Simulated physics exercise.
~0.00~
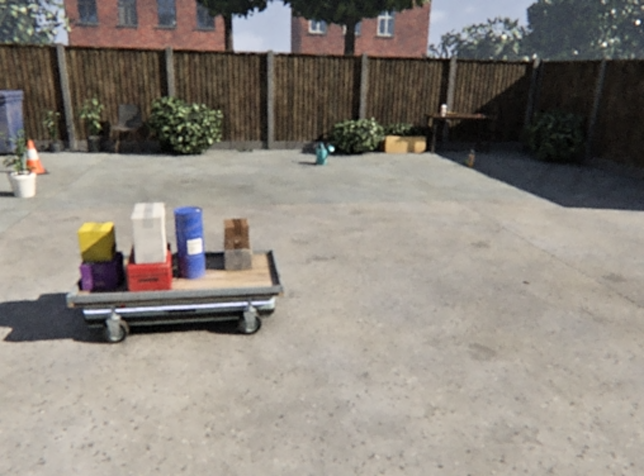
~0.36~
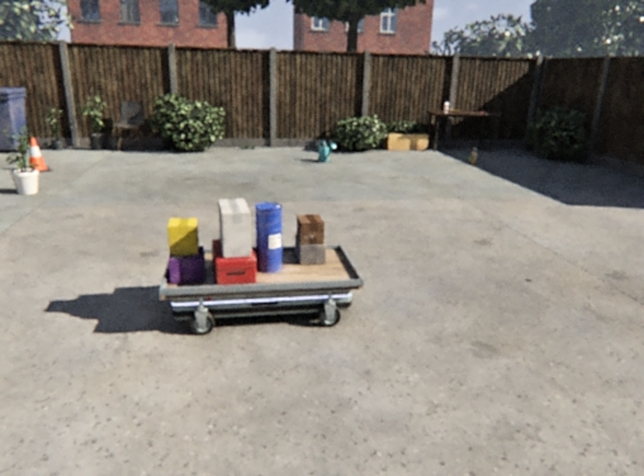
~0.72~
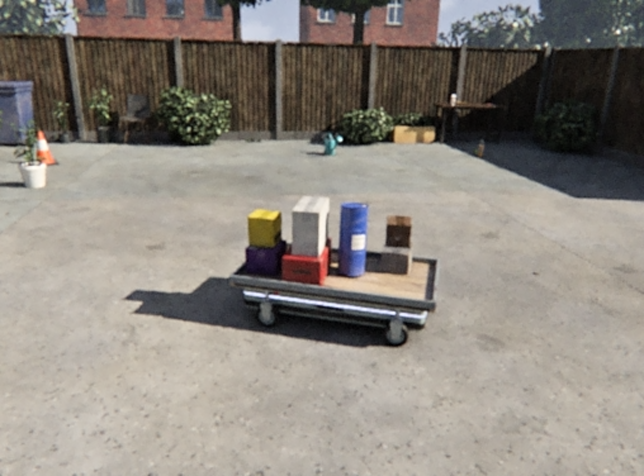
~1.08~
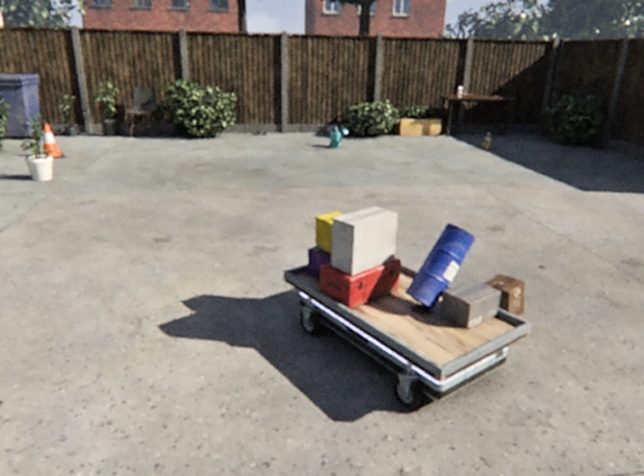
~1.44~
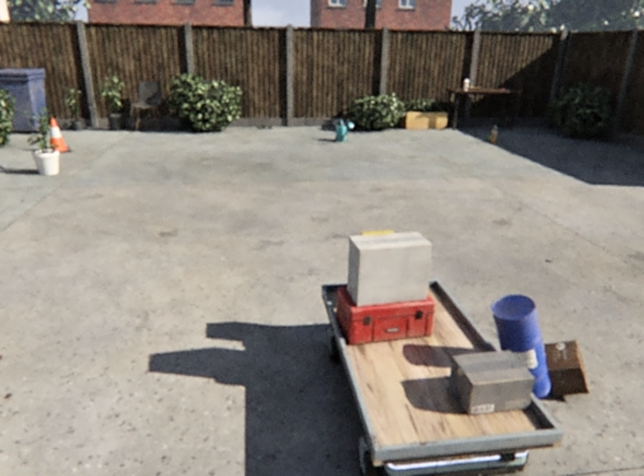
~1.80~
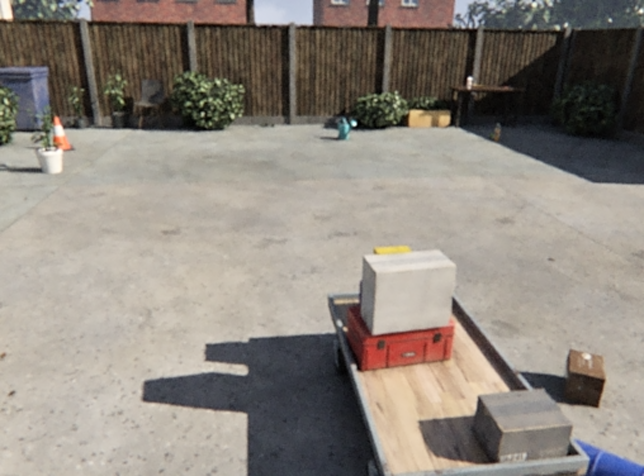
A flat cart with a low rim stands at the left of a sunlit concrete yard, seen from slightly above, with a wooden fence, bushes and brick buildings behind. It carries a yellow box on a purple parcel, a white box on a red toolbox, a blue canister, and a brown parcel on a grey box. The cart rolls right, then swings round toward the viewer. The brown parcel tumbles off the right side, and the canister leans and topples over after it. At the end both lie on the ground, while the grey box sits shifted near the cart's front corner.
